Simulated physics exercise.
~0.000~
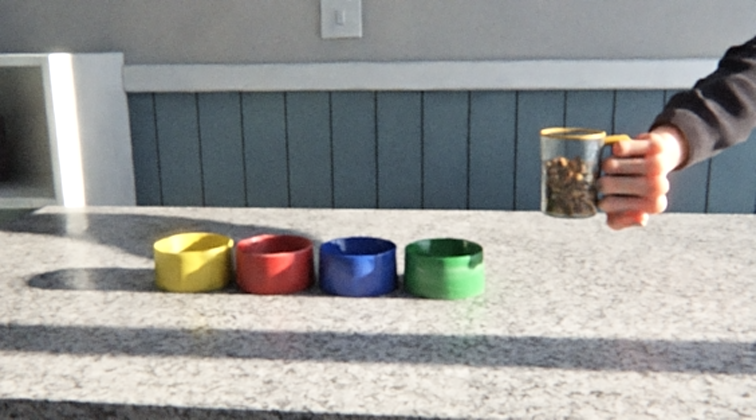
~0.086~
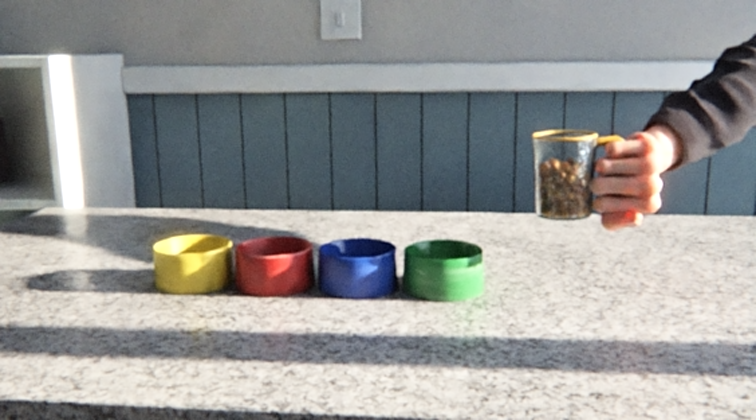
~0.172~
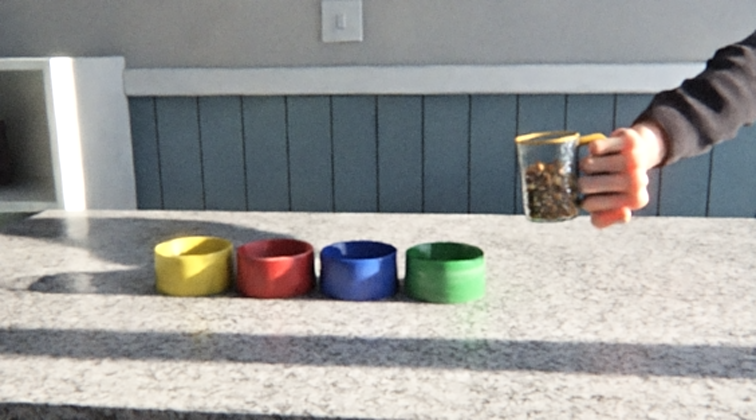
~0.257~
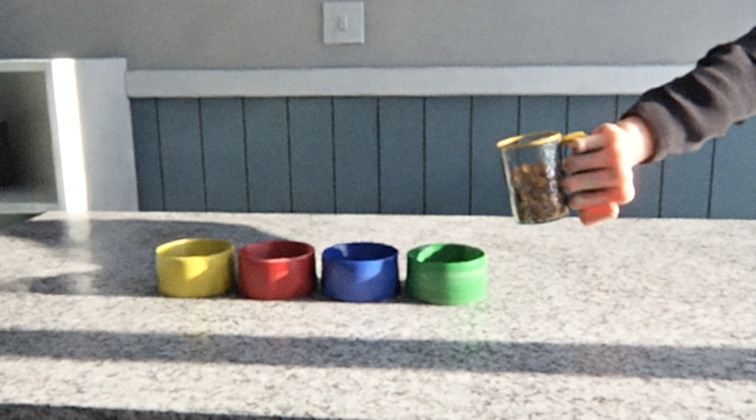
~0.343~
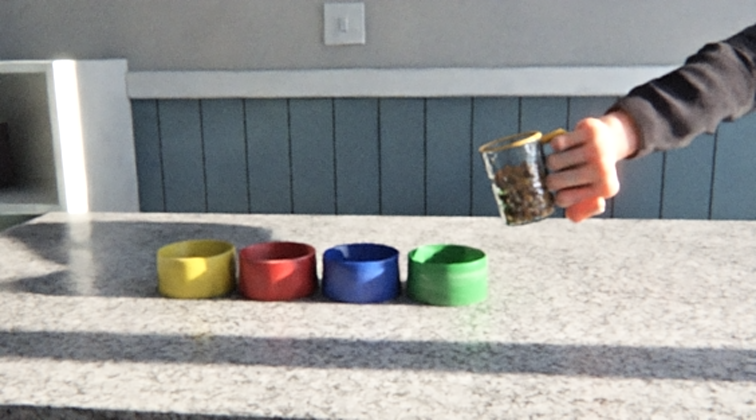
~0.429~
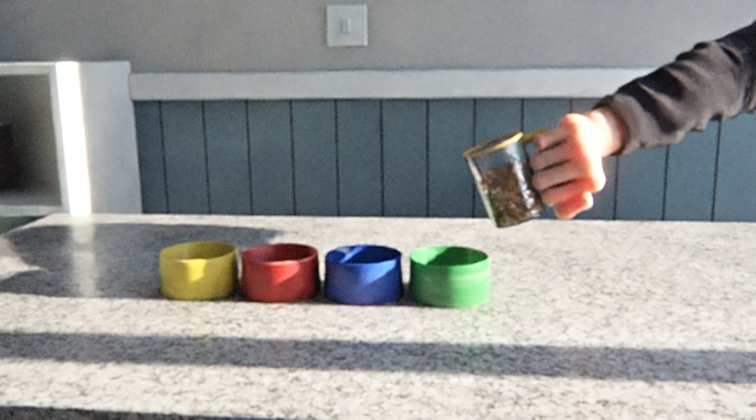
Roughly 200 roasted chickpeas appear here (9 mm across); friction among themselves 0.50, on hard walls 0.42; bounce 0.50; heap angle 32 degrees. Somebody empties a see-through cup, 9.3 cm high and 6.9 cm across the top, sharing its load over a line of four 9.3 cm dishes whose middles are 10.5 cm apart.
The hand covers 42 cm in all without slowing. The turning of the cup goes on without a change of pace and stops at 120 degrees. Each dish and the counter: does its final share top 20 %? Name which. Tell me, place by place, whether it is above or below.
At the end, red dish: A fifth or less, blue dish: A fifth or less, green dish: A fifth or less, yellow dish: More than a fifth, counter: A fifth or less.
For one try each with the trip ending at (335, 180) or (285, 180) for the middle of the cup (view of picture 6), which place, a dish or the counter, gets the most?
First try: Red; second try: Red.
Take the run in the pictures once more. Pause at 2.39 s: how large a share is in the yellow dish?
About 90 per cent by then.
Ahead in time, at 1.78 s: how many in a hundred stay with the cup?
Somewhere close to 100 percent.
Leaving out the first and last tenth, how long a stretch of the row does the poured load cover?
Length: Approx. 5 cm.
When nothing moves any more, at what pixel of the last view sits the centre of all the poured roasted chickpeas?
Close to pixel (193, 274).
Then, at 1.24 s, tilt 67 degrees; cup holds 100 %.
After 1.78 s, tilt 98 degrees; cup holds 100 %.
Then, at 2.39 s, tilt 120 degrees; cup holds 0 %, yellow 90 %.
By 2.9 s all is still; red 0 %, blue 0 %, green 0 %, yellow 95 %, counter 5 %.
